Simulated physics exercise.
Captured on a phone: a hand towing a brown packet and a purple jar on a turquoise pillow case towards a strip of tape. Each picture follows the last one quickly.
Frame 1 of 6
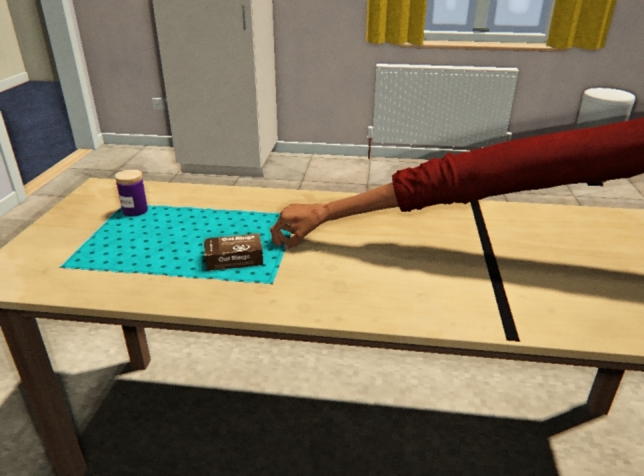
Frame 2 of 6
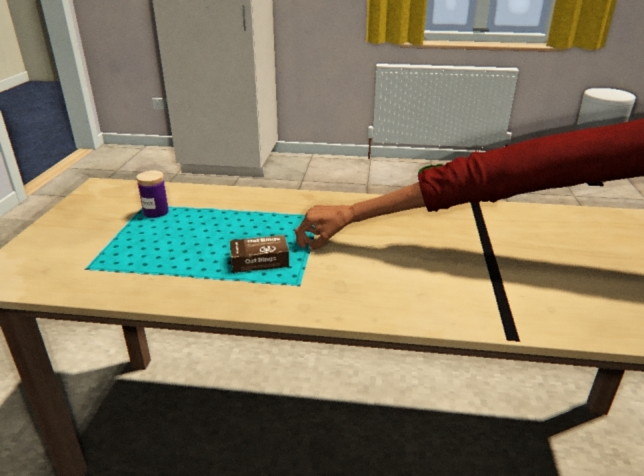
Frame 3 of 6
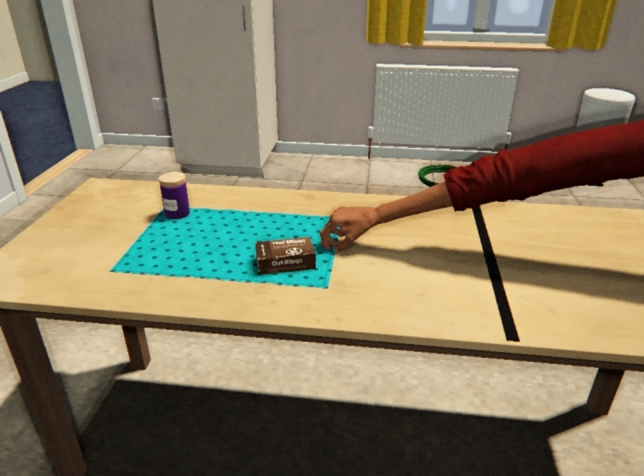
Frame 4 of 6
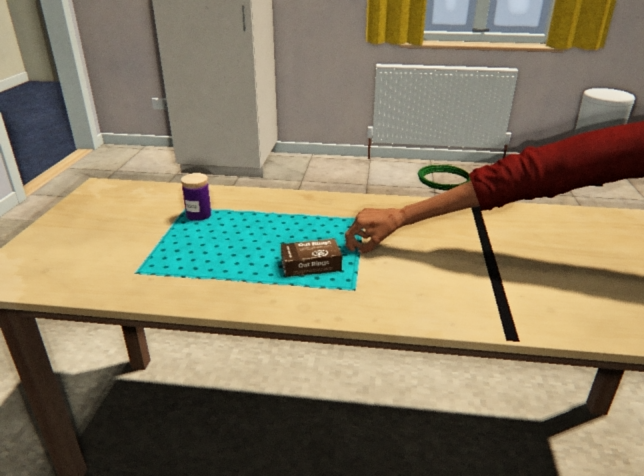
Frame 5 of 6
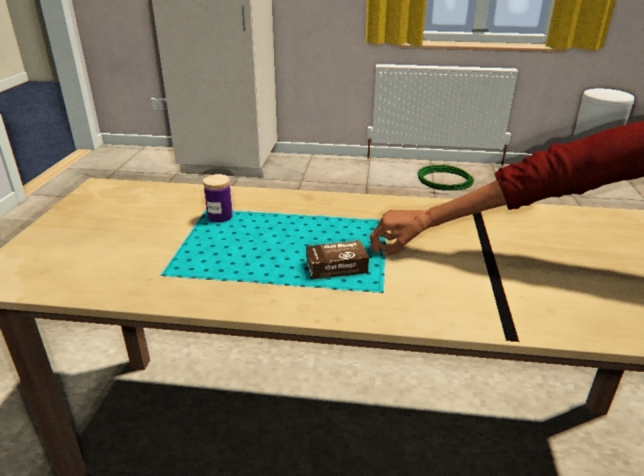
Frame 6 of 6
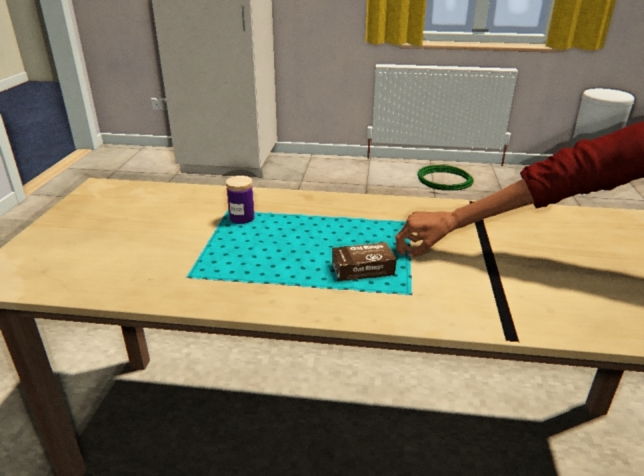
A turquoise patterned cloth carrying a brown packet and a purple jar slides steadily rightward across a wooden table as a red-sleeved arm pulls its edge toward a dark strip, while a green ring on the floor behind comes into view.
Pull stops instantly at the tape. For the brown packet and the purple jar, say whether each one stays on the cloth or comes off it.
Here is how it goes: The brown packet comes off it; the purple jar stays put.
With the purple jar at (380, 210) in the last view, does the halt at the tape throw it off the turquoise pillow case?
With that placement the item goes over the edge after the halt.
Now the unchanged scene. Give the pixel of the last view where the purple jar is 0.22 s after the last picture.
Approx. position: (338, 206).
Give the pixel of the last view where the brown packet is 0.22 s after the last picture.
Near (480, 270).
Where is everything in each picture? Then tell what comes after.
Pillow case end (273, 284); brown packet (233, 244); purple jar (128, 174); tape (509, 325), in the first frame.
Pillow case end (300, 287), far hem (84, 270); purple jar (150, 176), in the second frame.
Pillow case end (328, 289); brown packet (285, 247), in the third frame.
Pillow case end (355, 291), far hem (134, 274); purple jar (194, 178), in the fourth frame.
Pillow case end (384, 293); brown packet (337, 251), in the fifth frame.
Pillow case end (412, 296), far hem (186, 278); brown packet (364, 253); purple jar (239, 181); tape (508, 326), in the sixth frame.
Then, 0.11 s after the last picture, hem short of the tape; brown packet on the cloth near (423, 266); purple jar on the cloth near (291, 203).
Then, 0.22 s after the last picture, hem at the tape; brown packet on the cloth near (480, 270); purple jar on the cloth near (338, 206).
At rest, hem at the tape; brown packet ahead of the hem near (558, 276); purple jar on the cloth near (396, 209). The brown packet slides clear of the cloth and the purple jar keeps its seat.
